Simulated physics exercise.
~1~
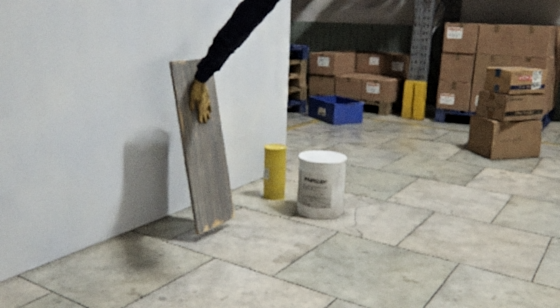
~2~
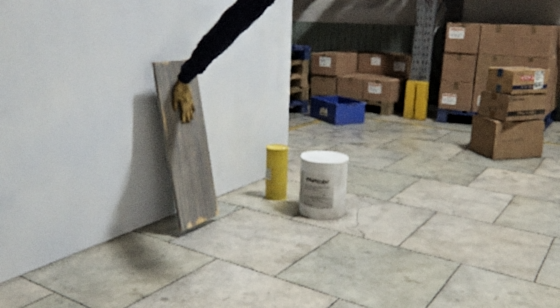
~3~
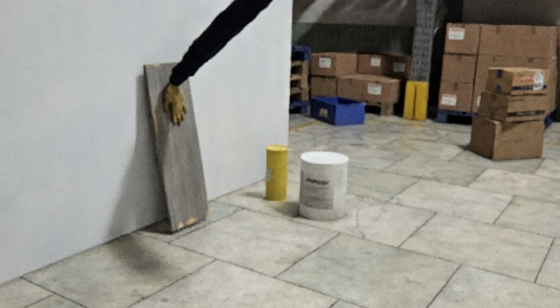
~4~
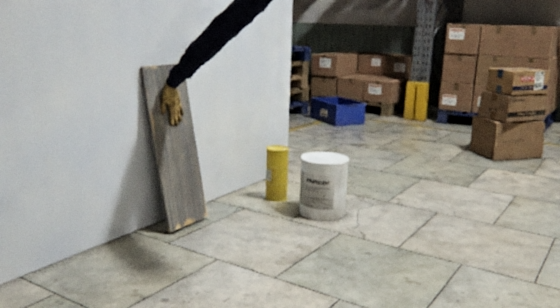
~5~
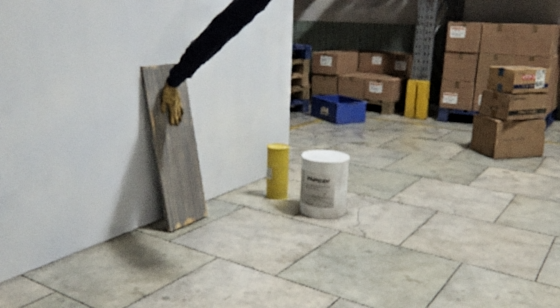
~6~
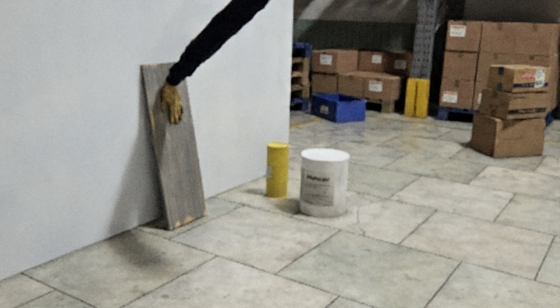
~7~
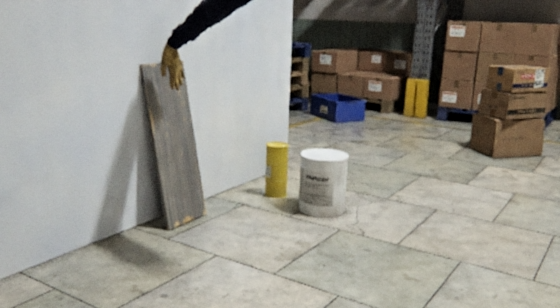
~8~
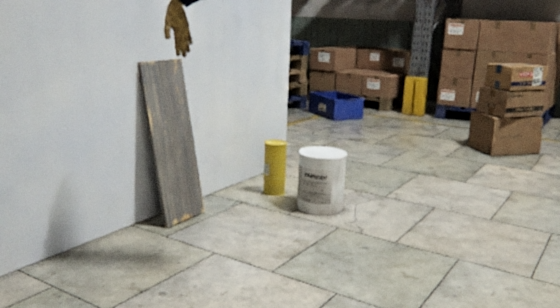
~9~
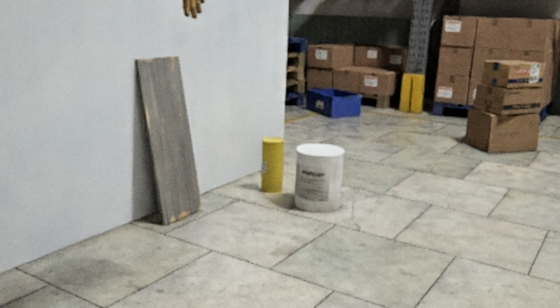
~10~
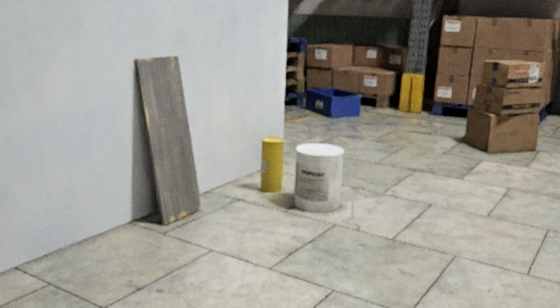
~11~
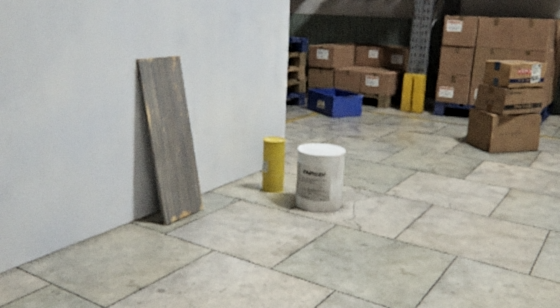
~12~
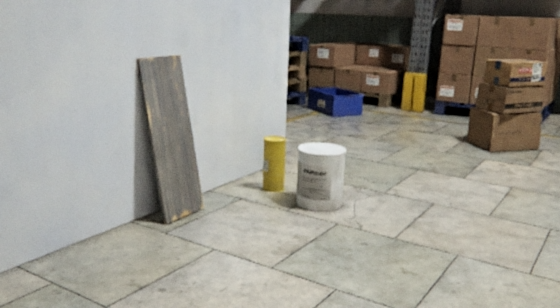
In a storage area with pale stone-like floor tiles, a slightly swaying view looks down at a light blank wall on the left. A yellow canister and a white pail stand near its end, with stacked brown boxes and a blue bin behind to the right. An arm in a dark sleeve and yellowish glove shifts a long grey board a little left and leans it against the wall. The hand rests on it briefly, then lets go and withdraws upward out of view. The board stays leaning, and the canister and pail remain in place.
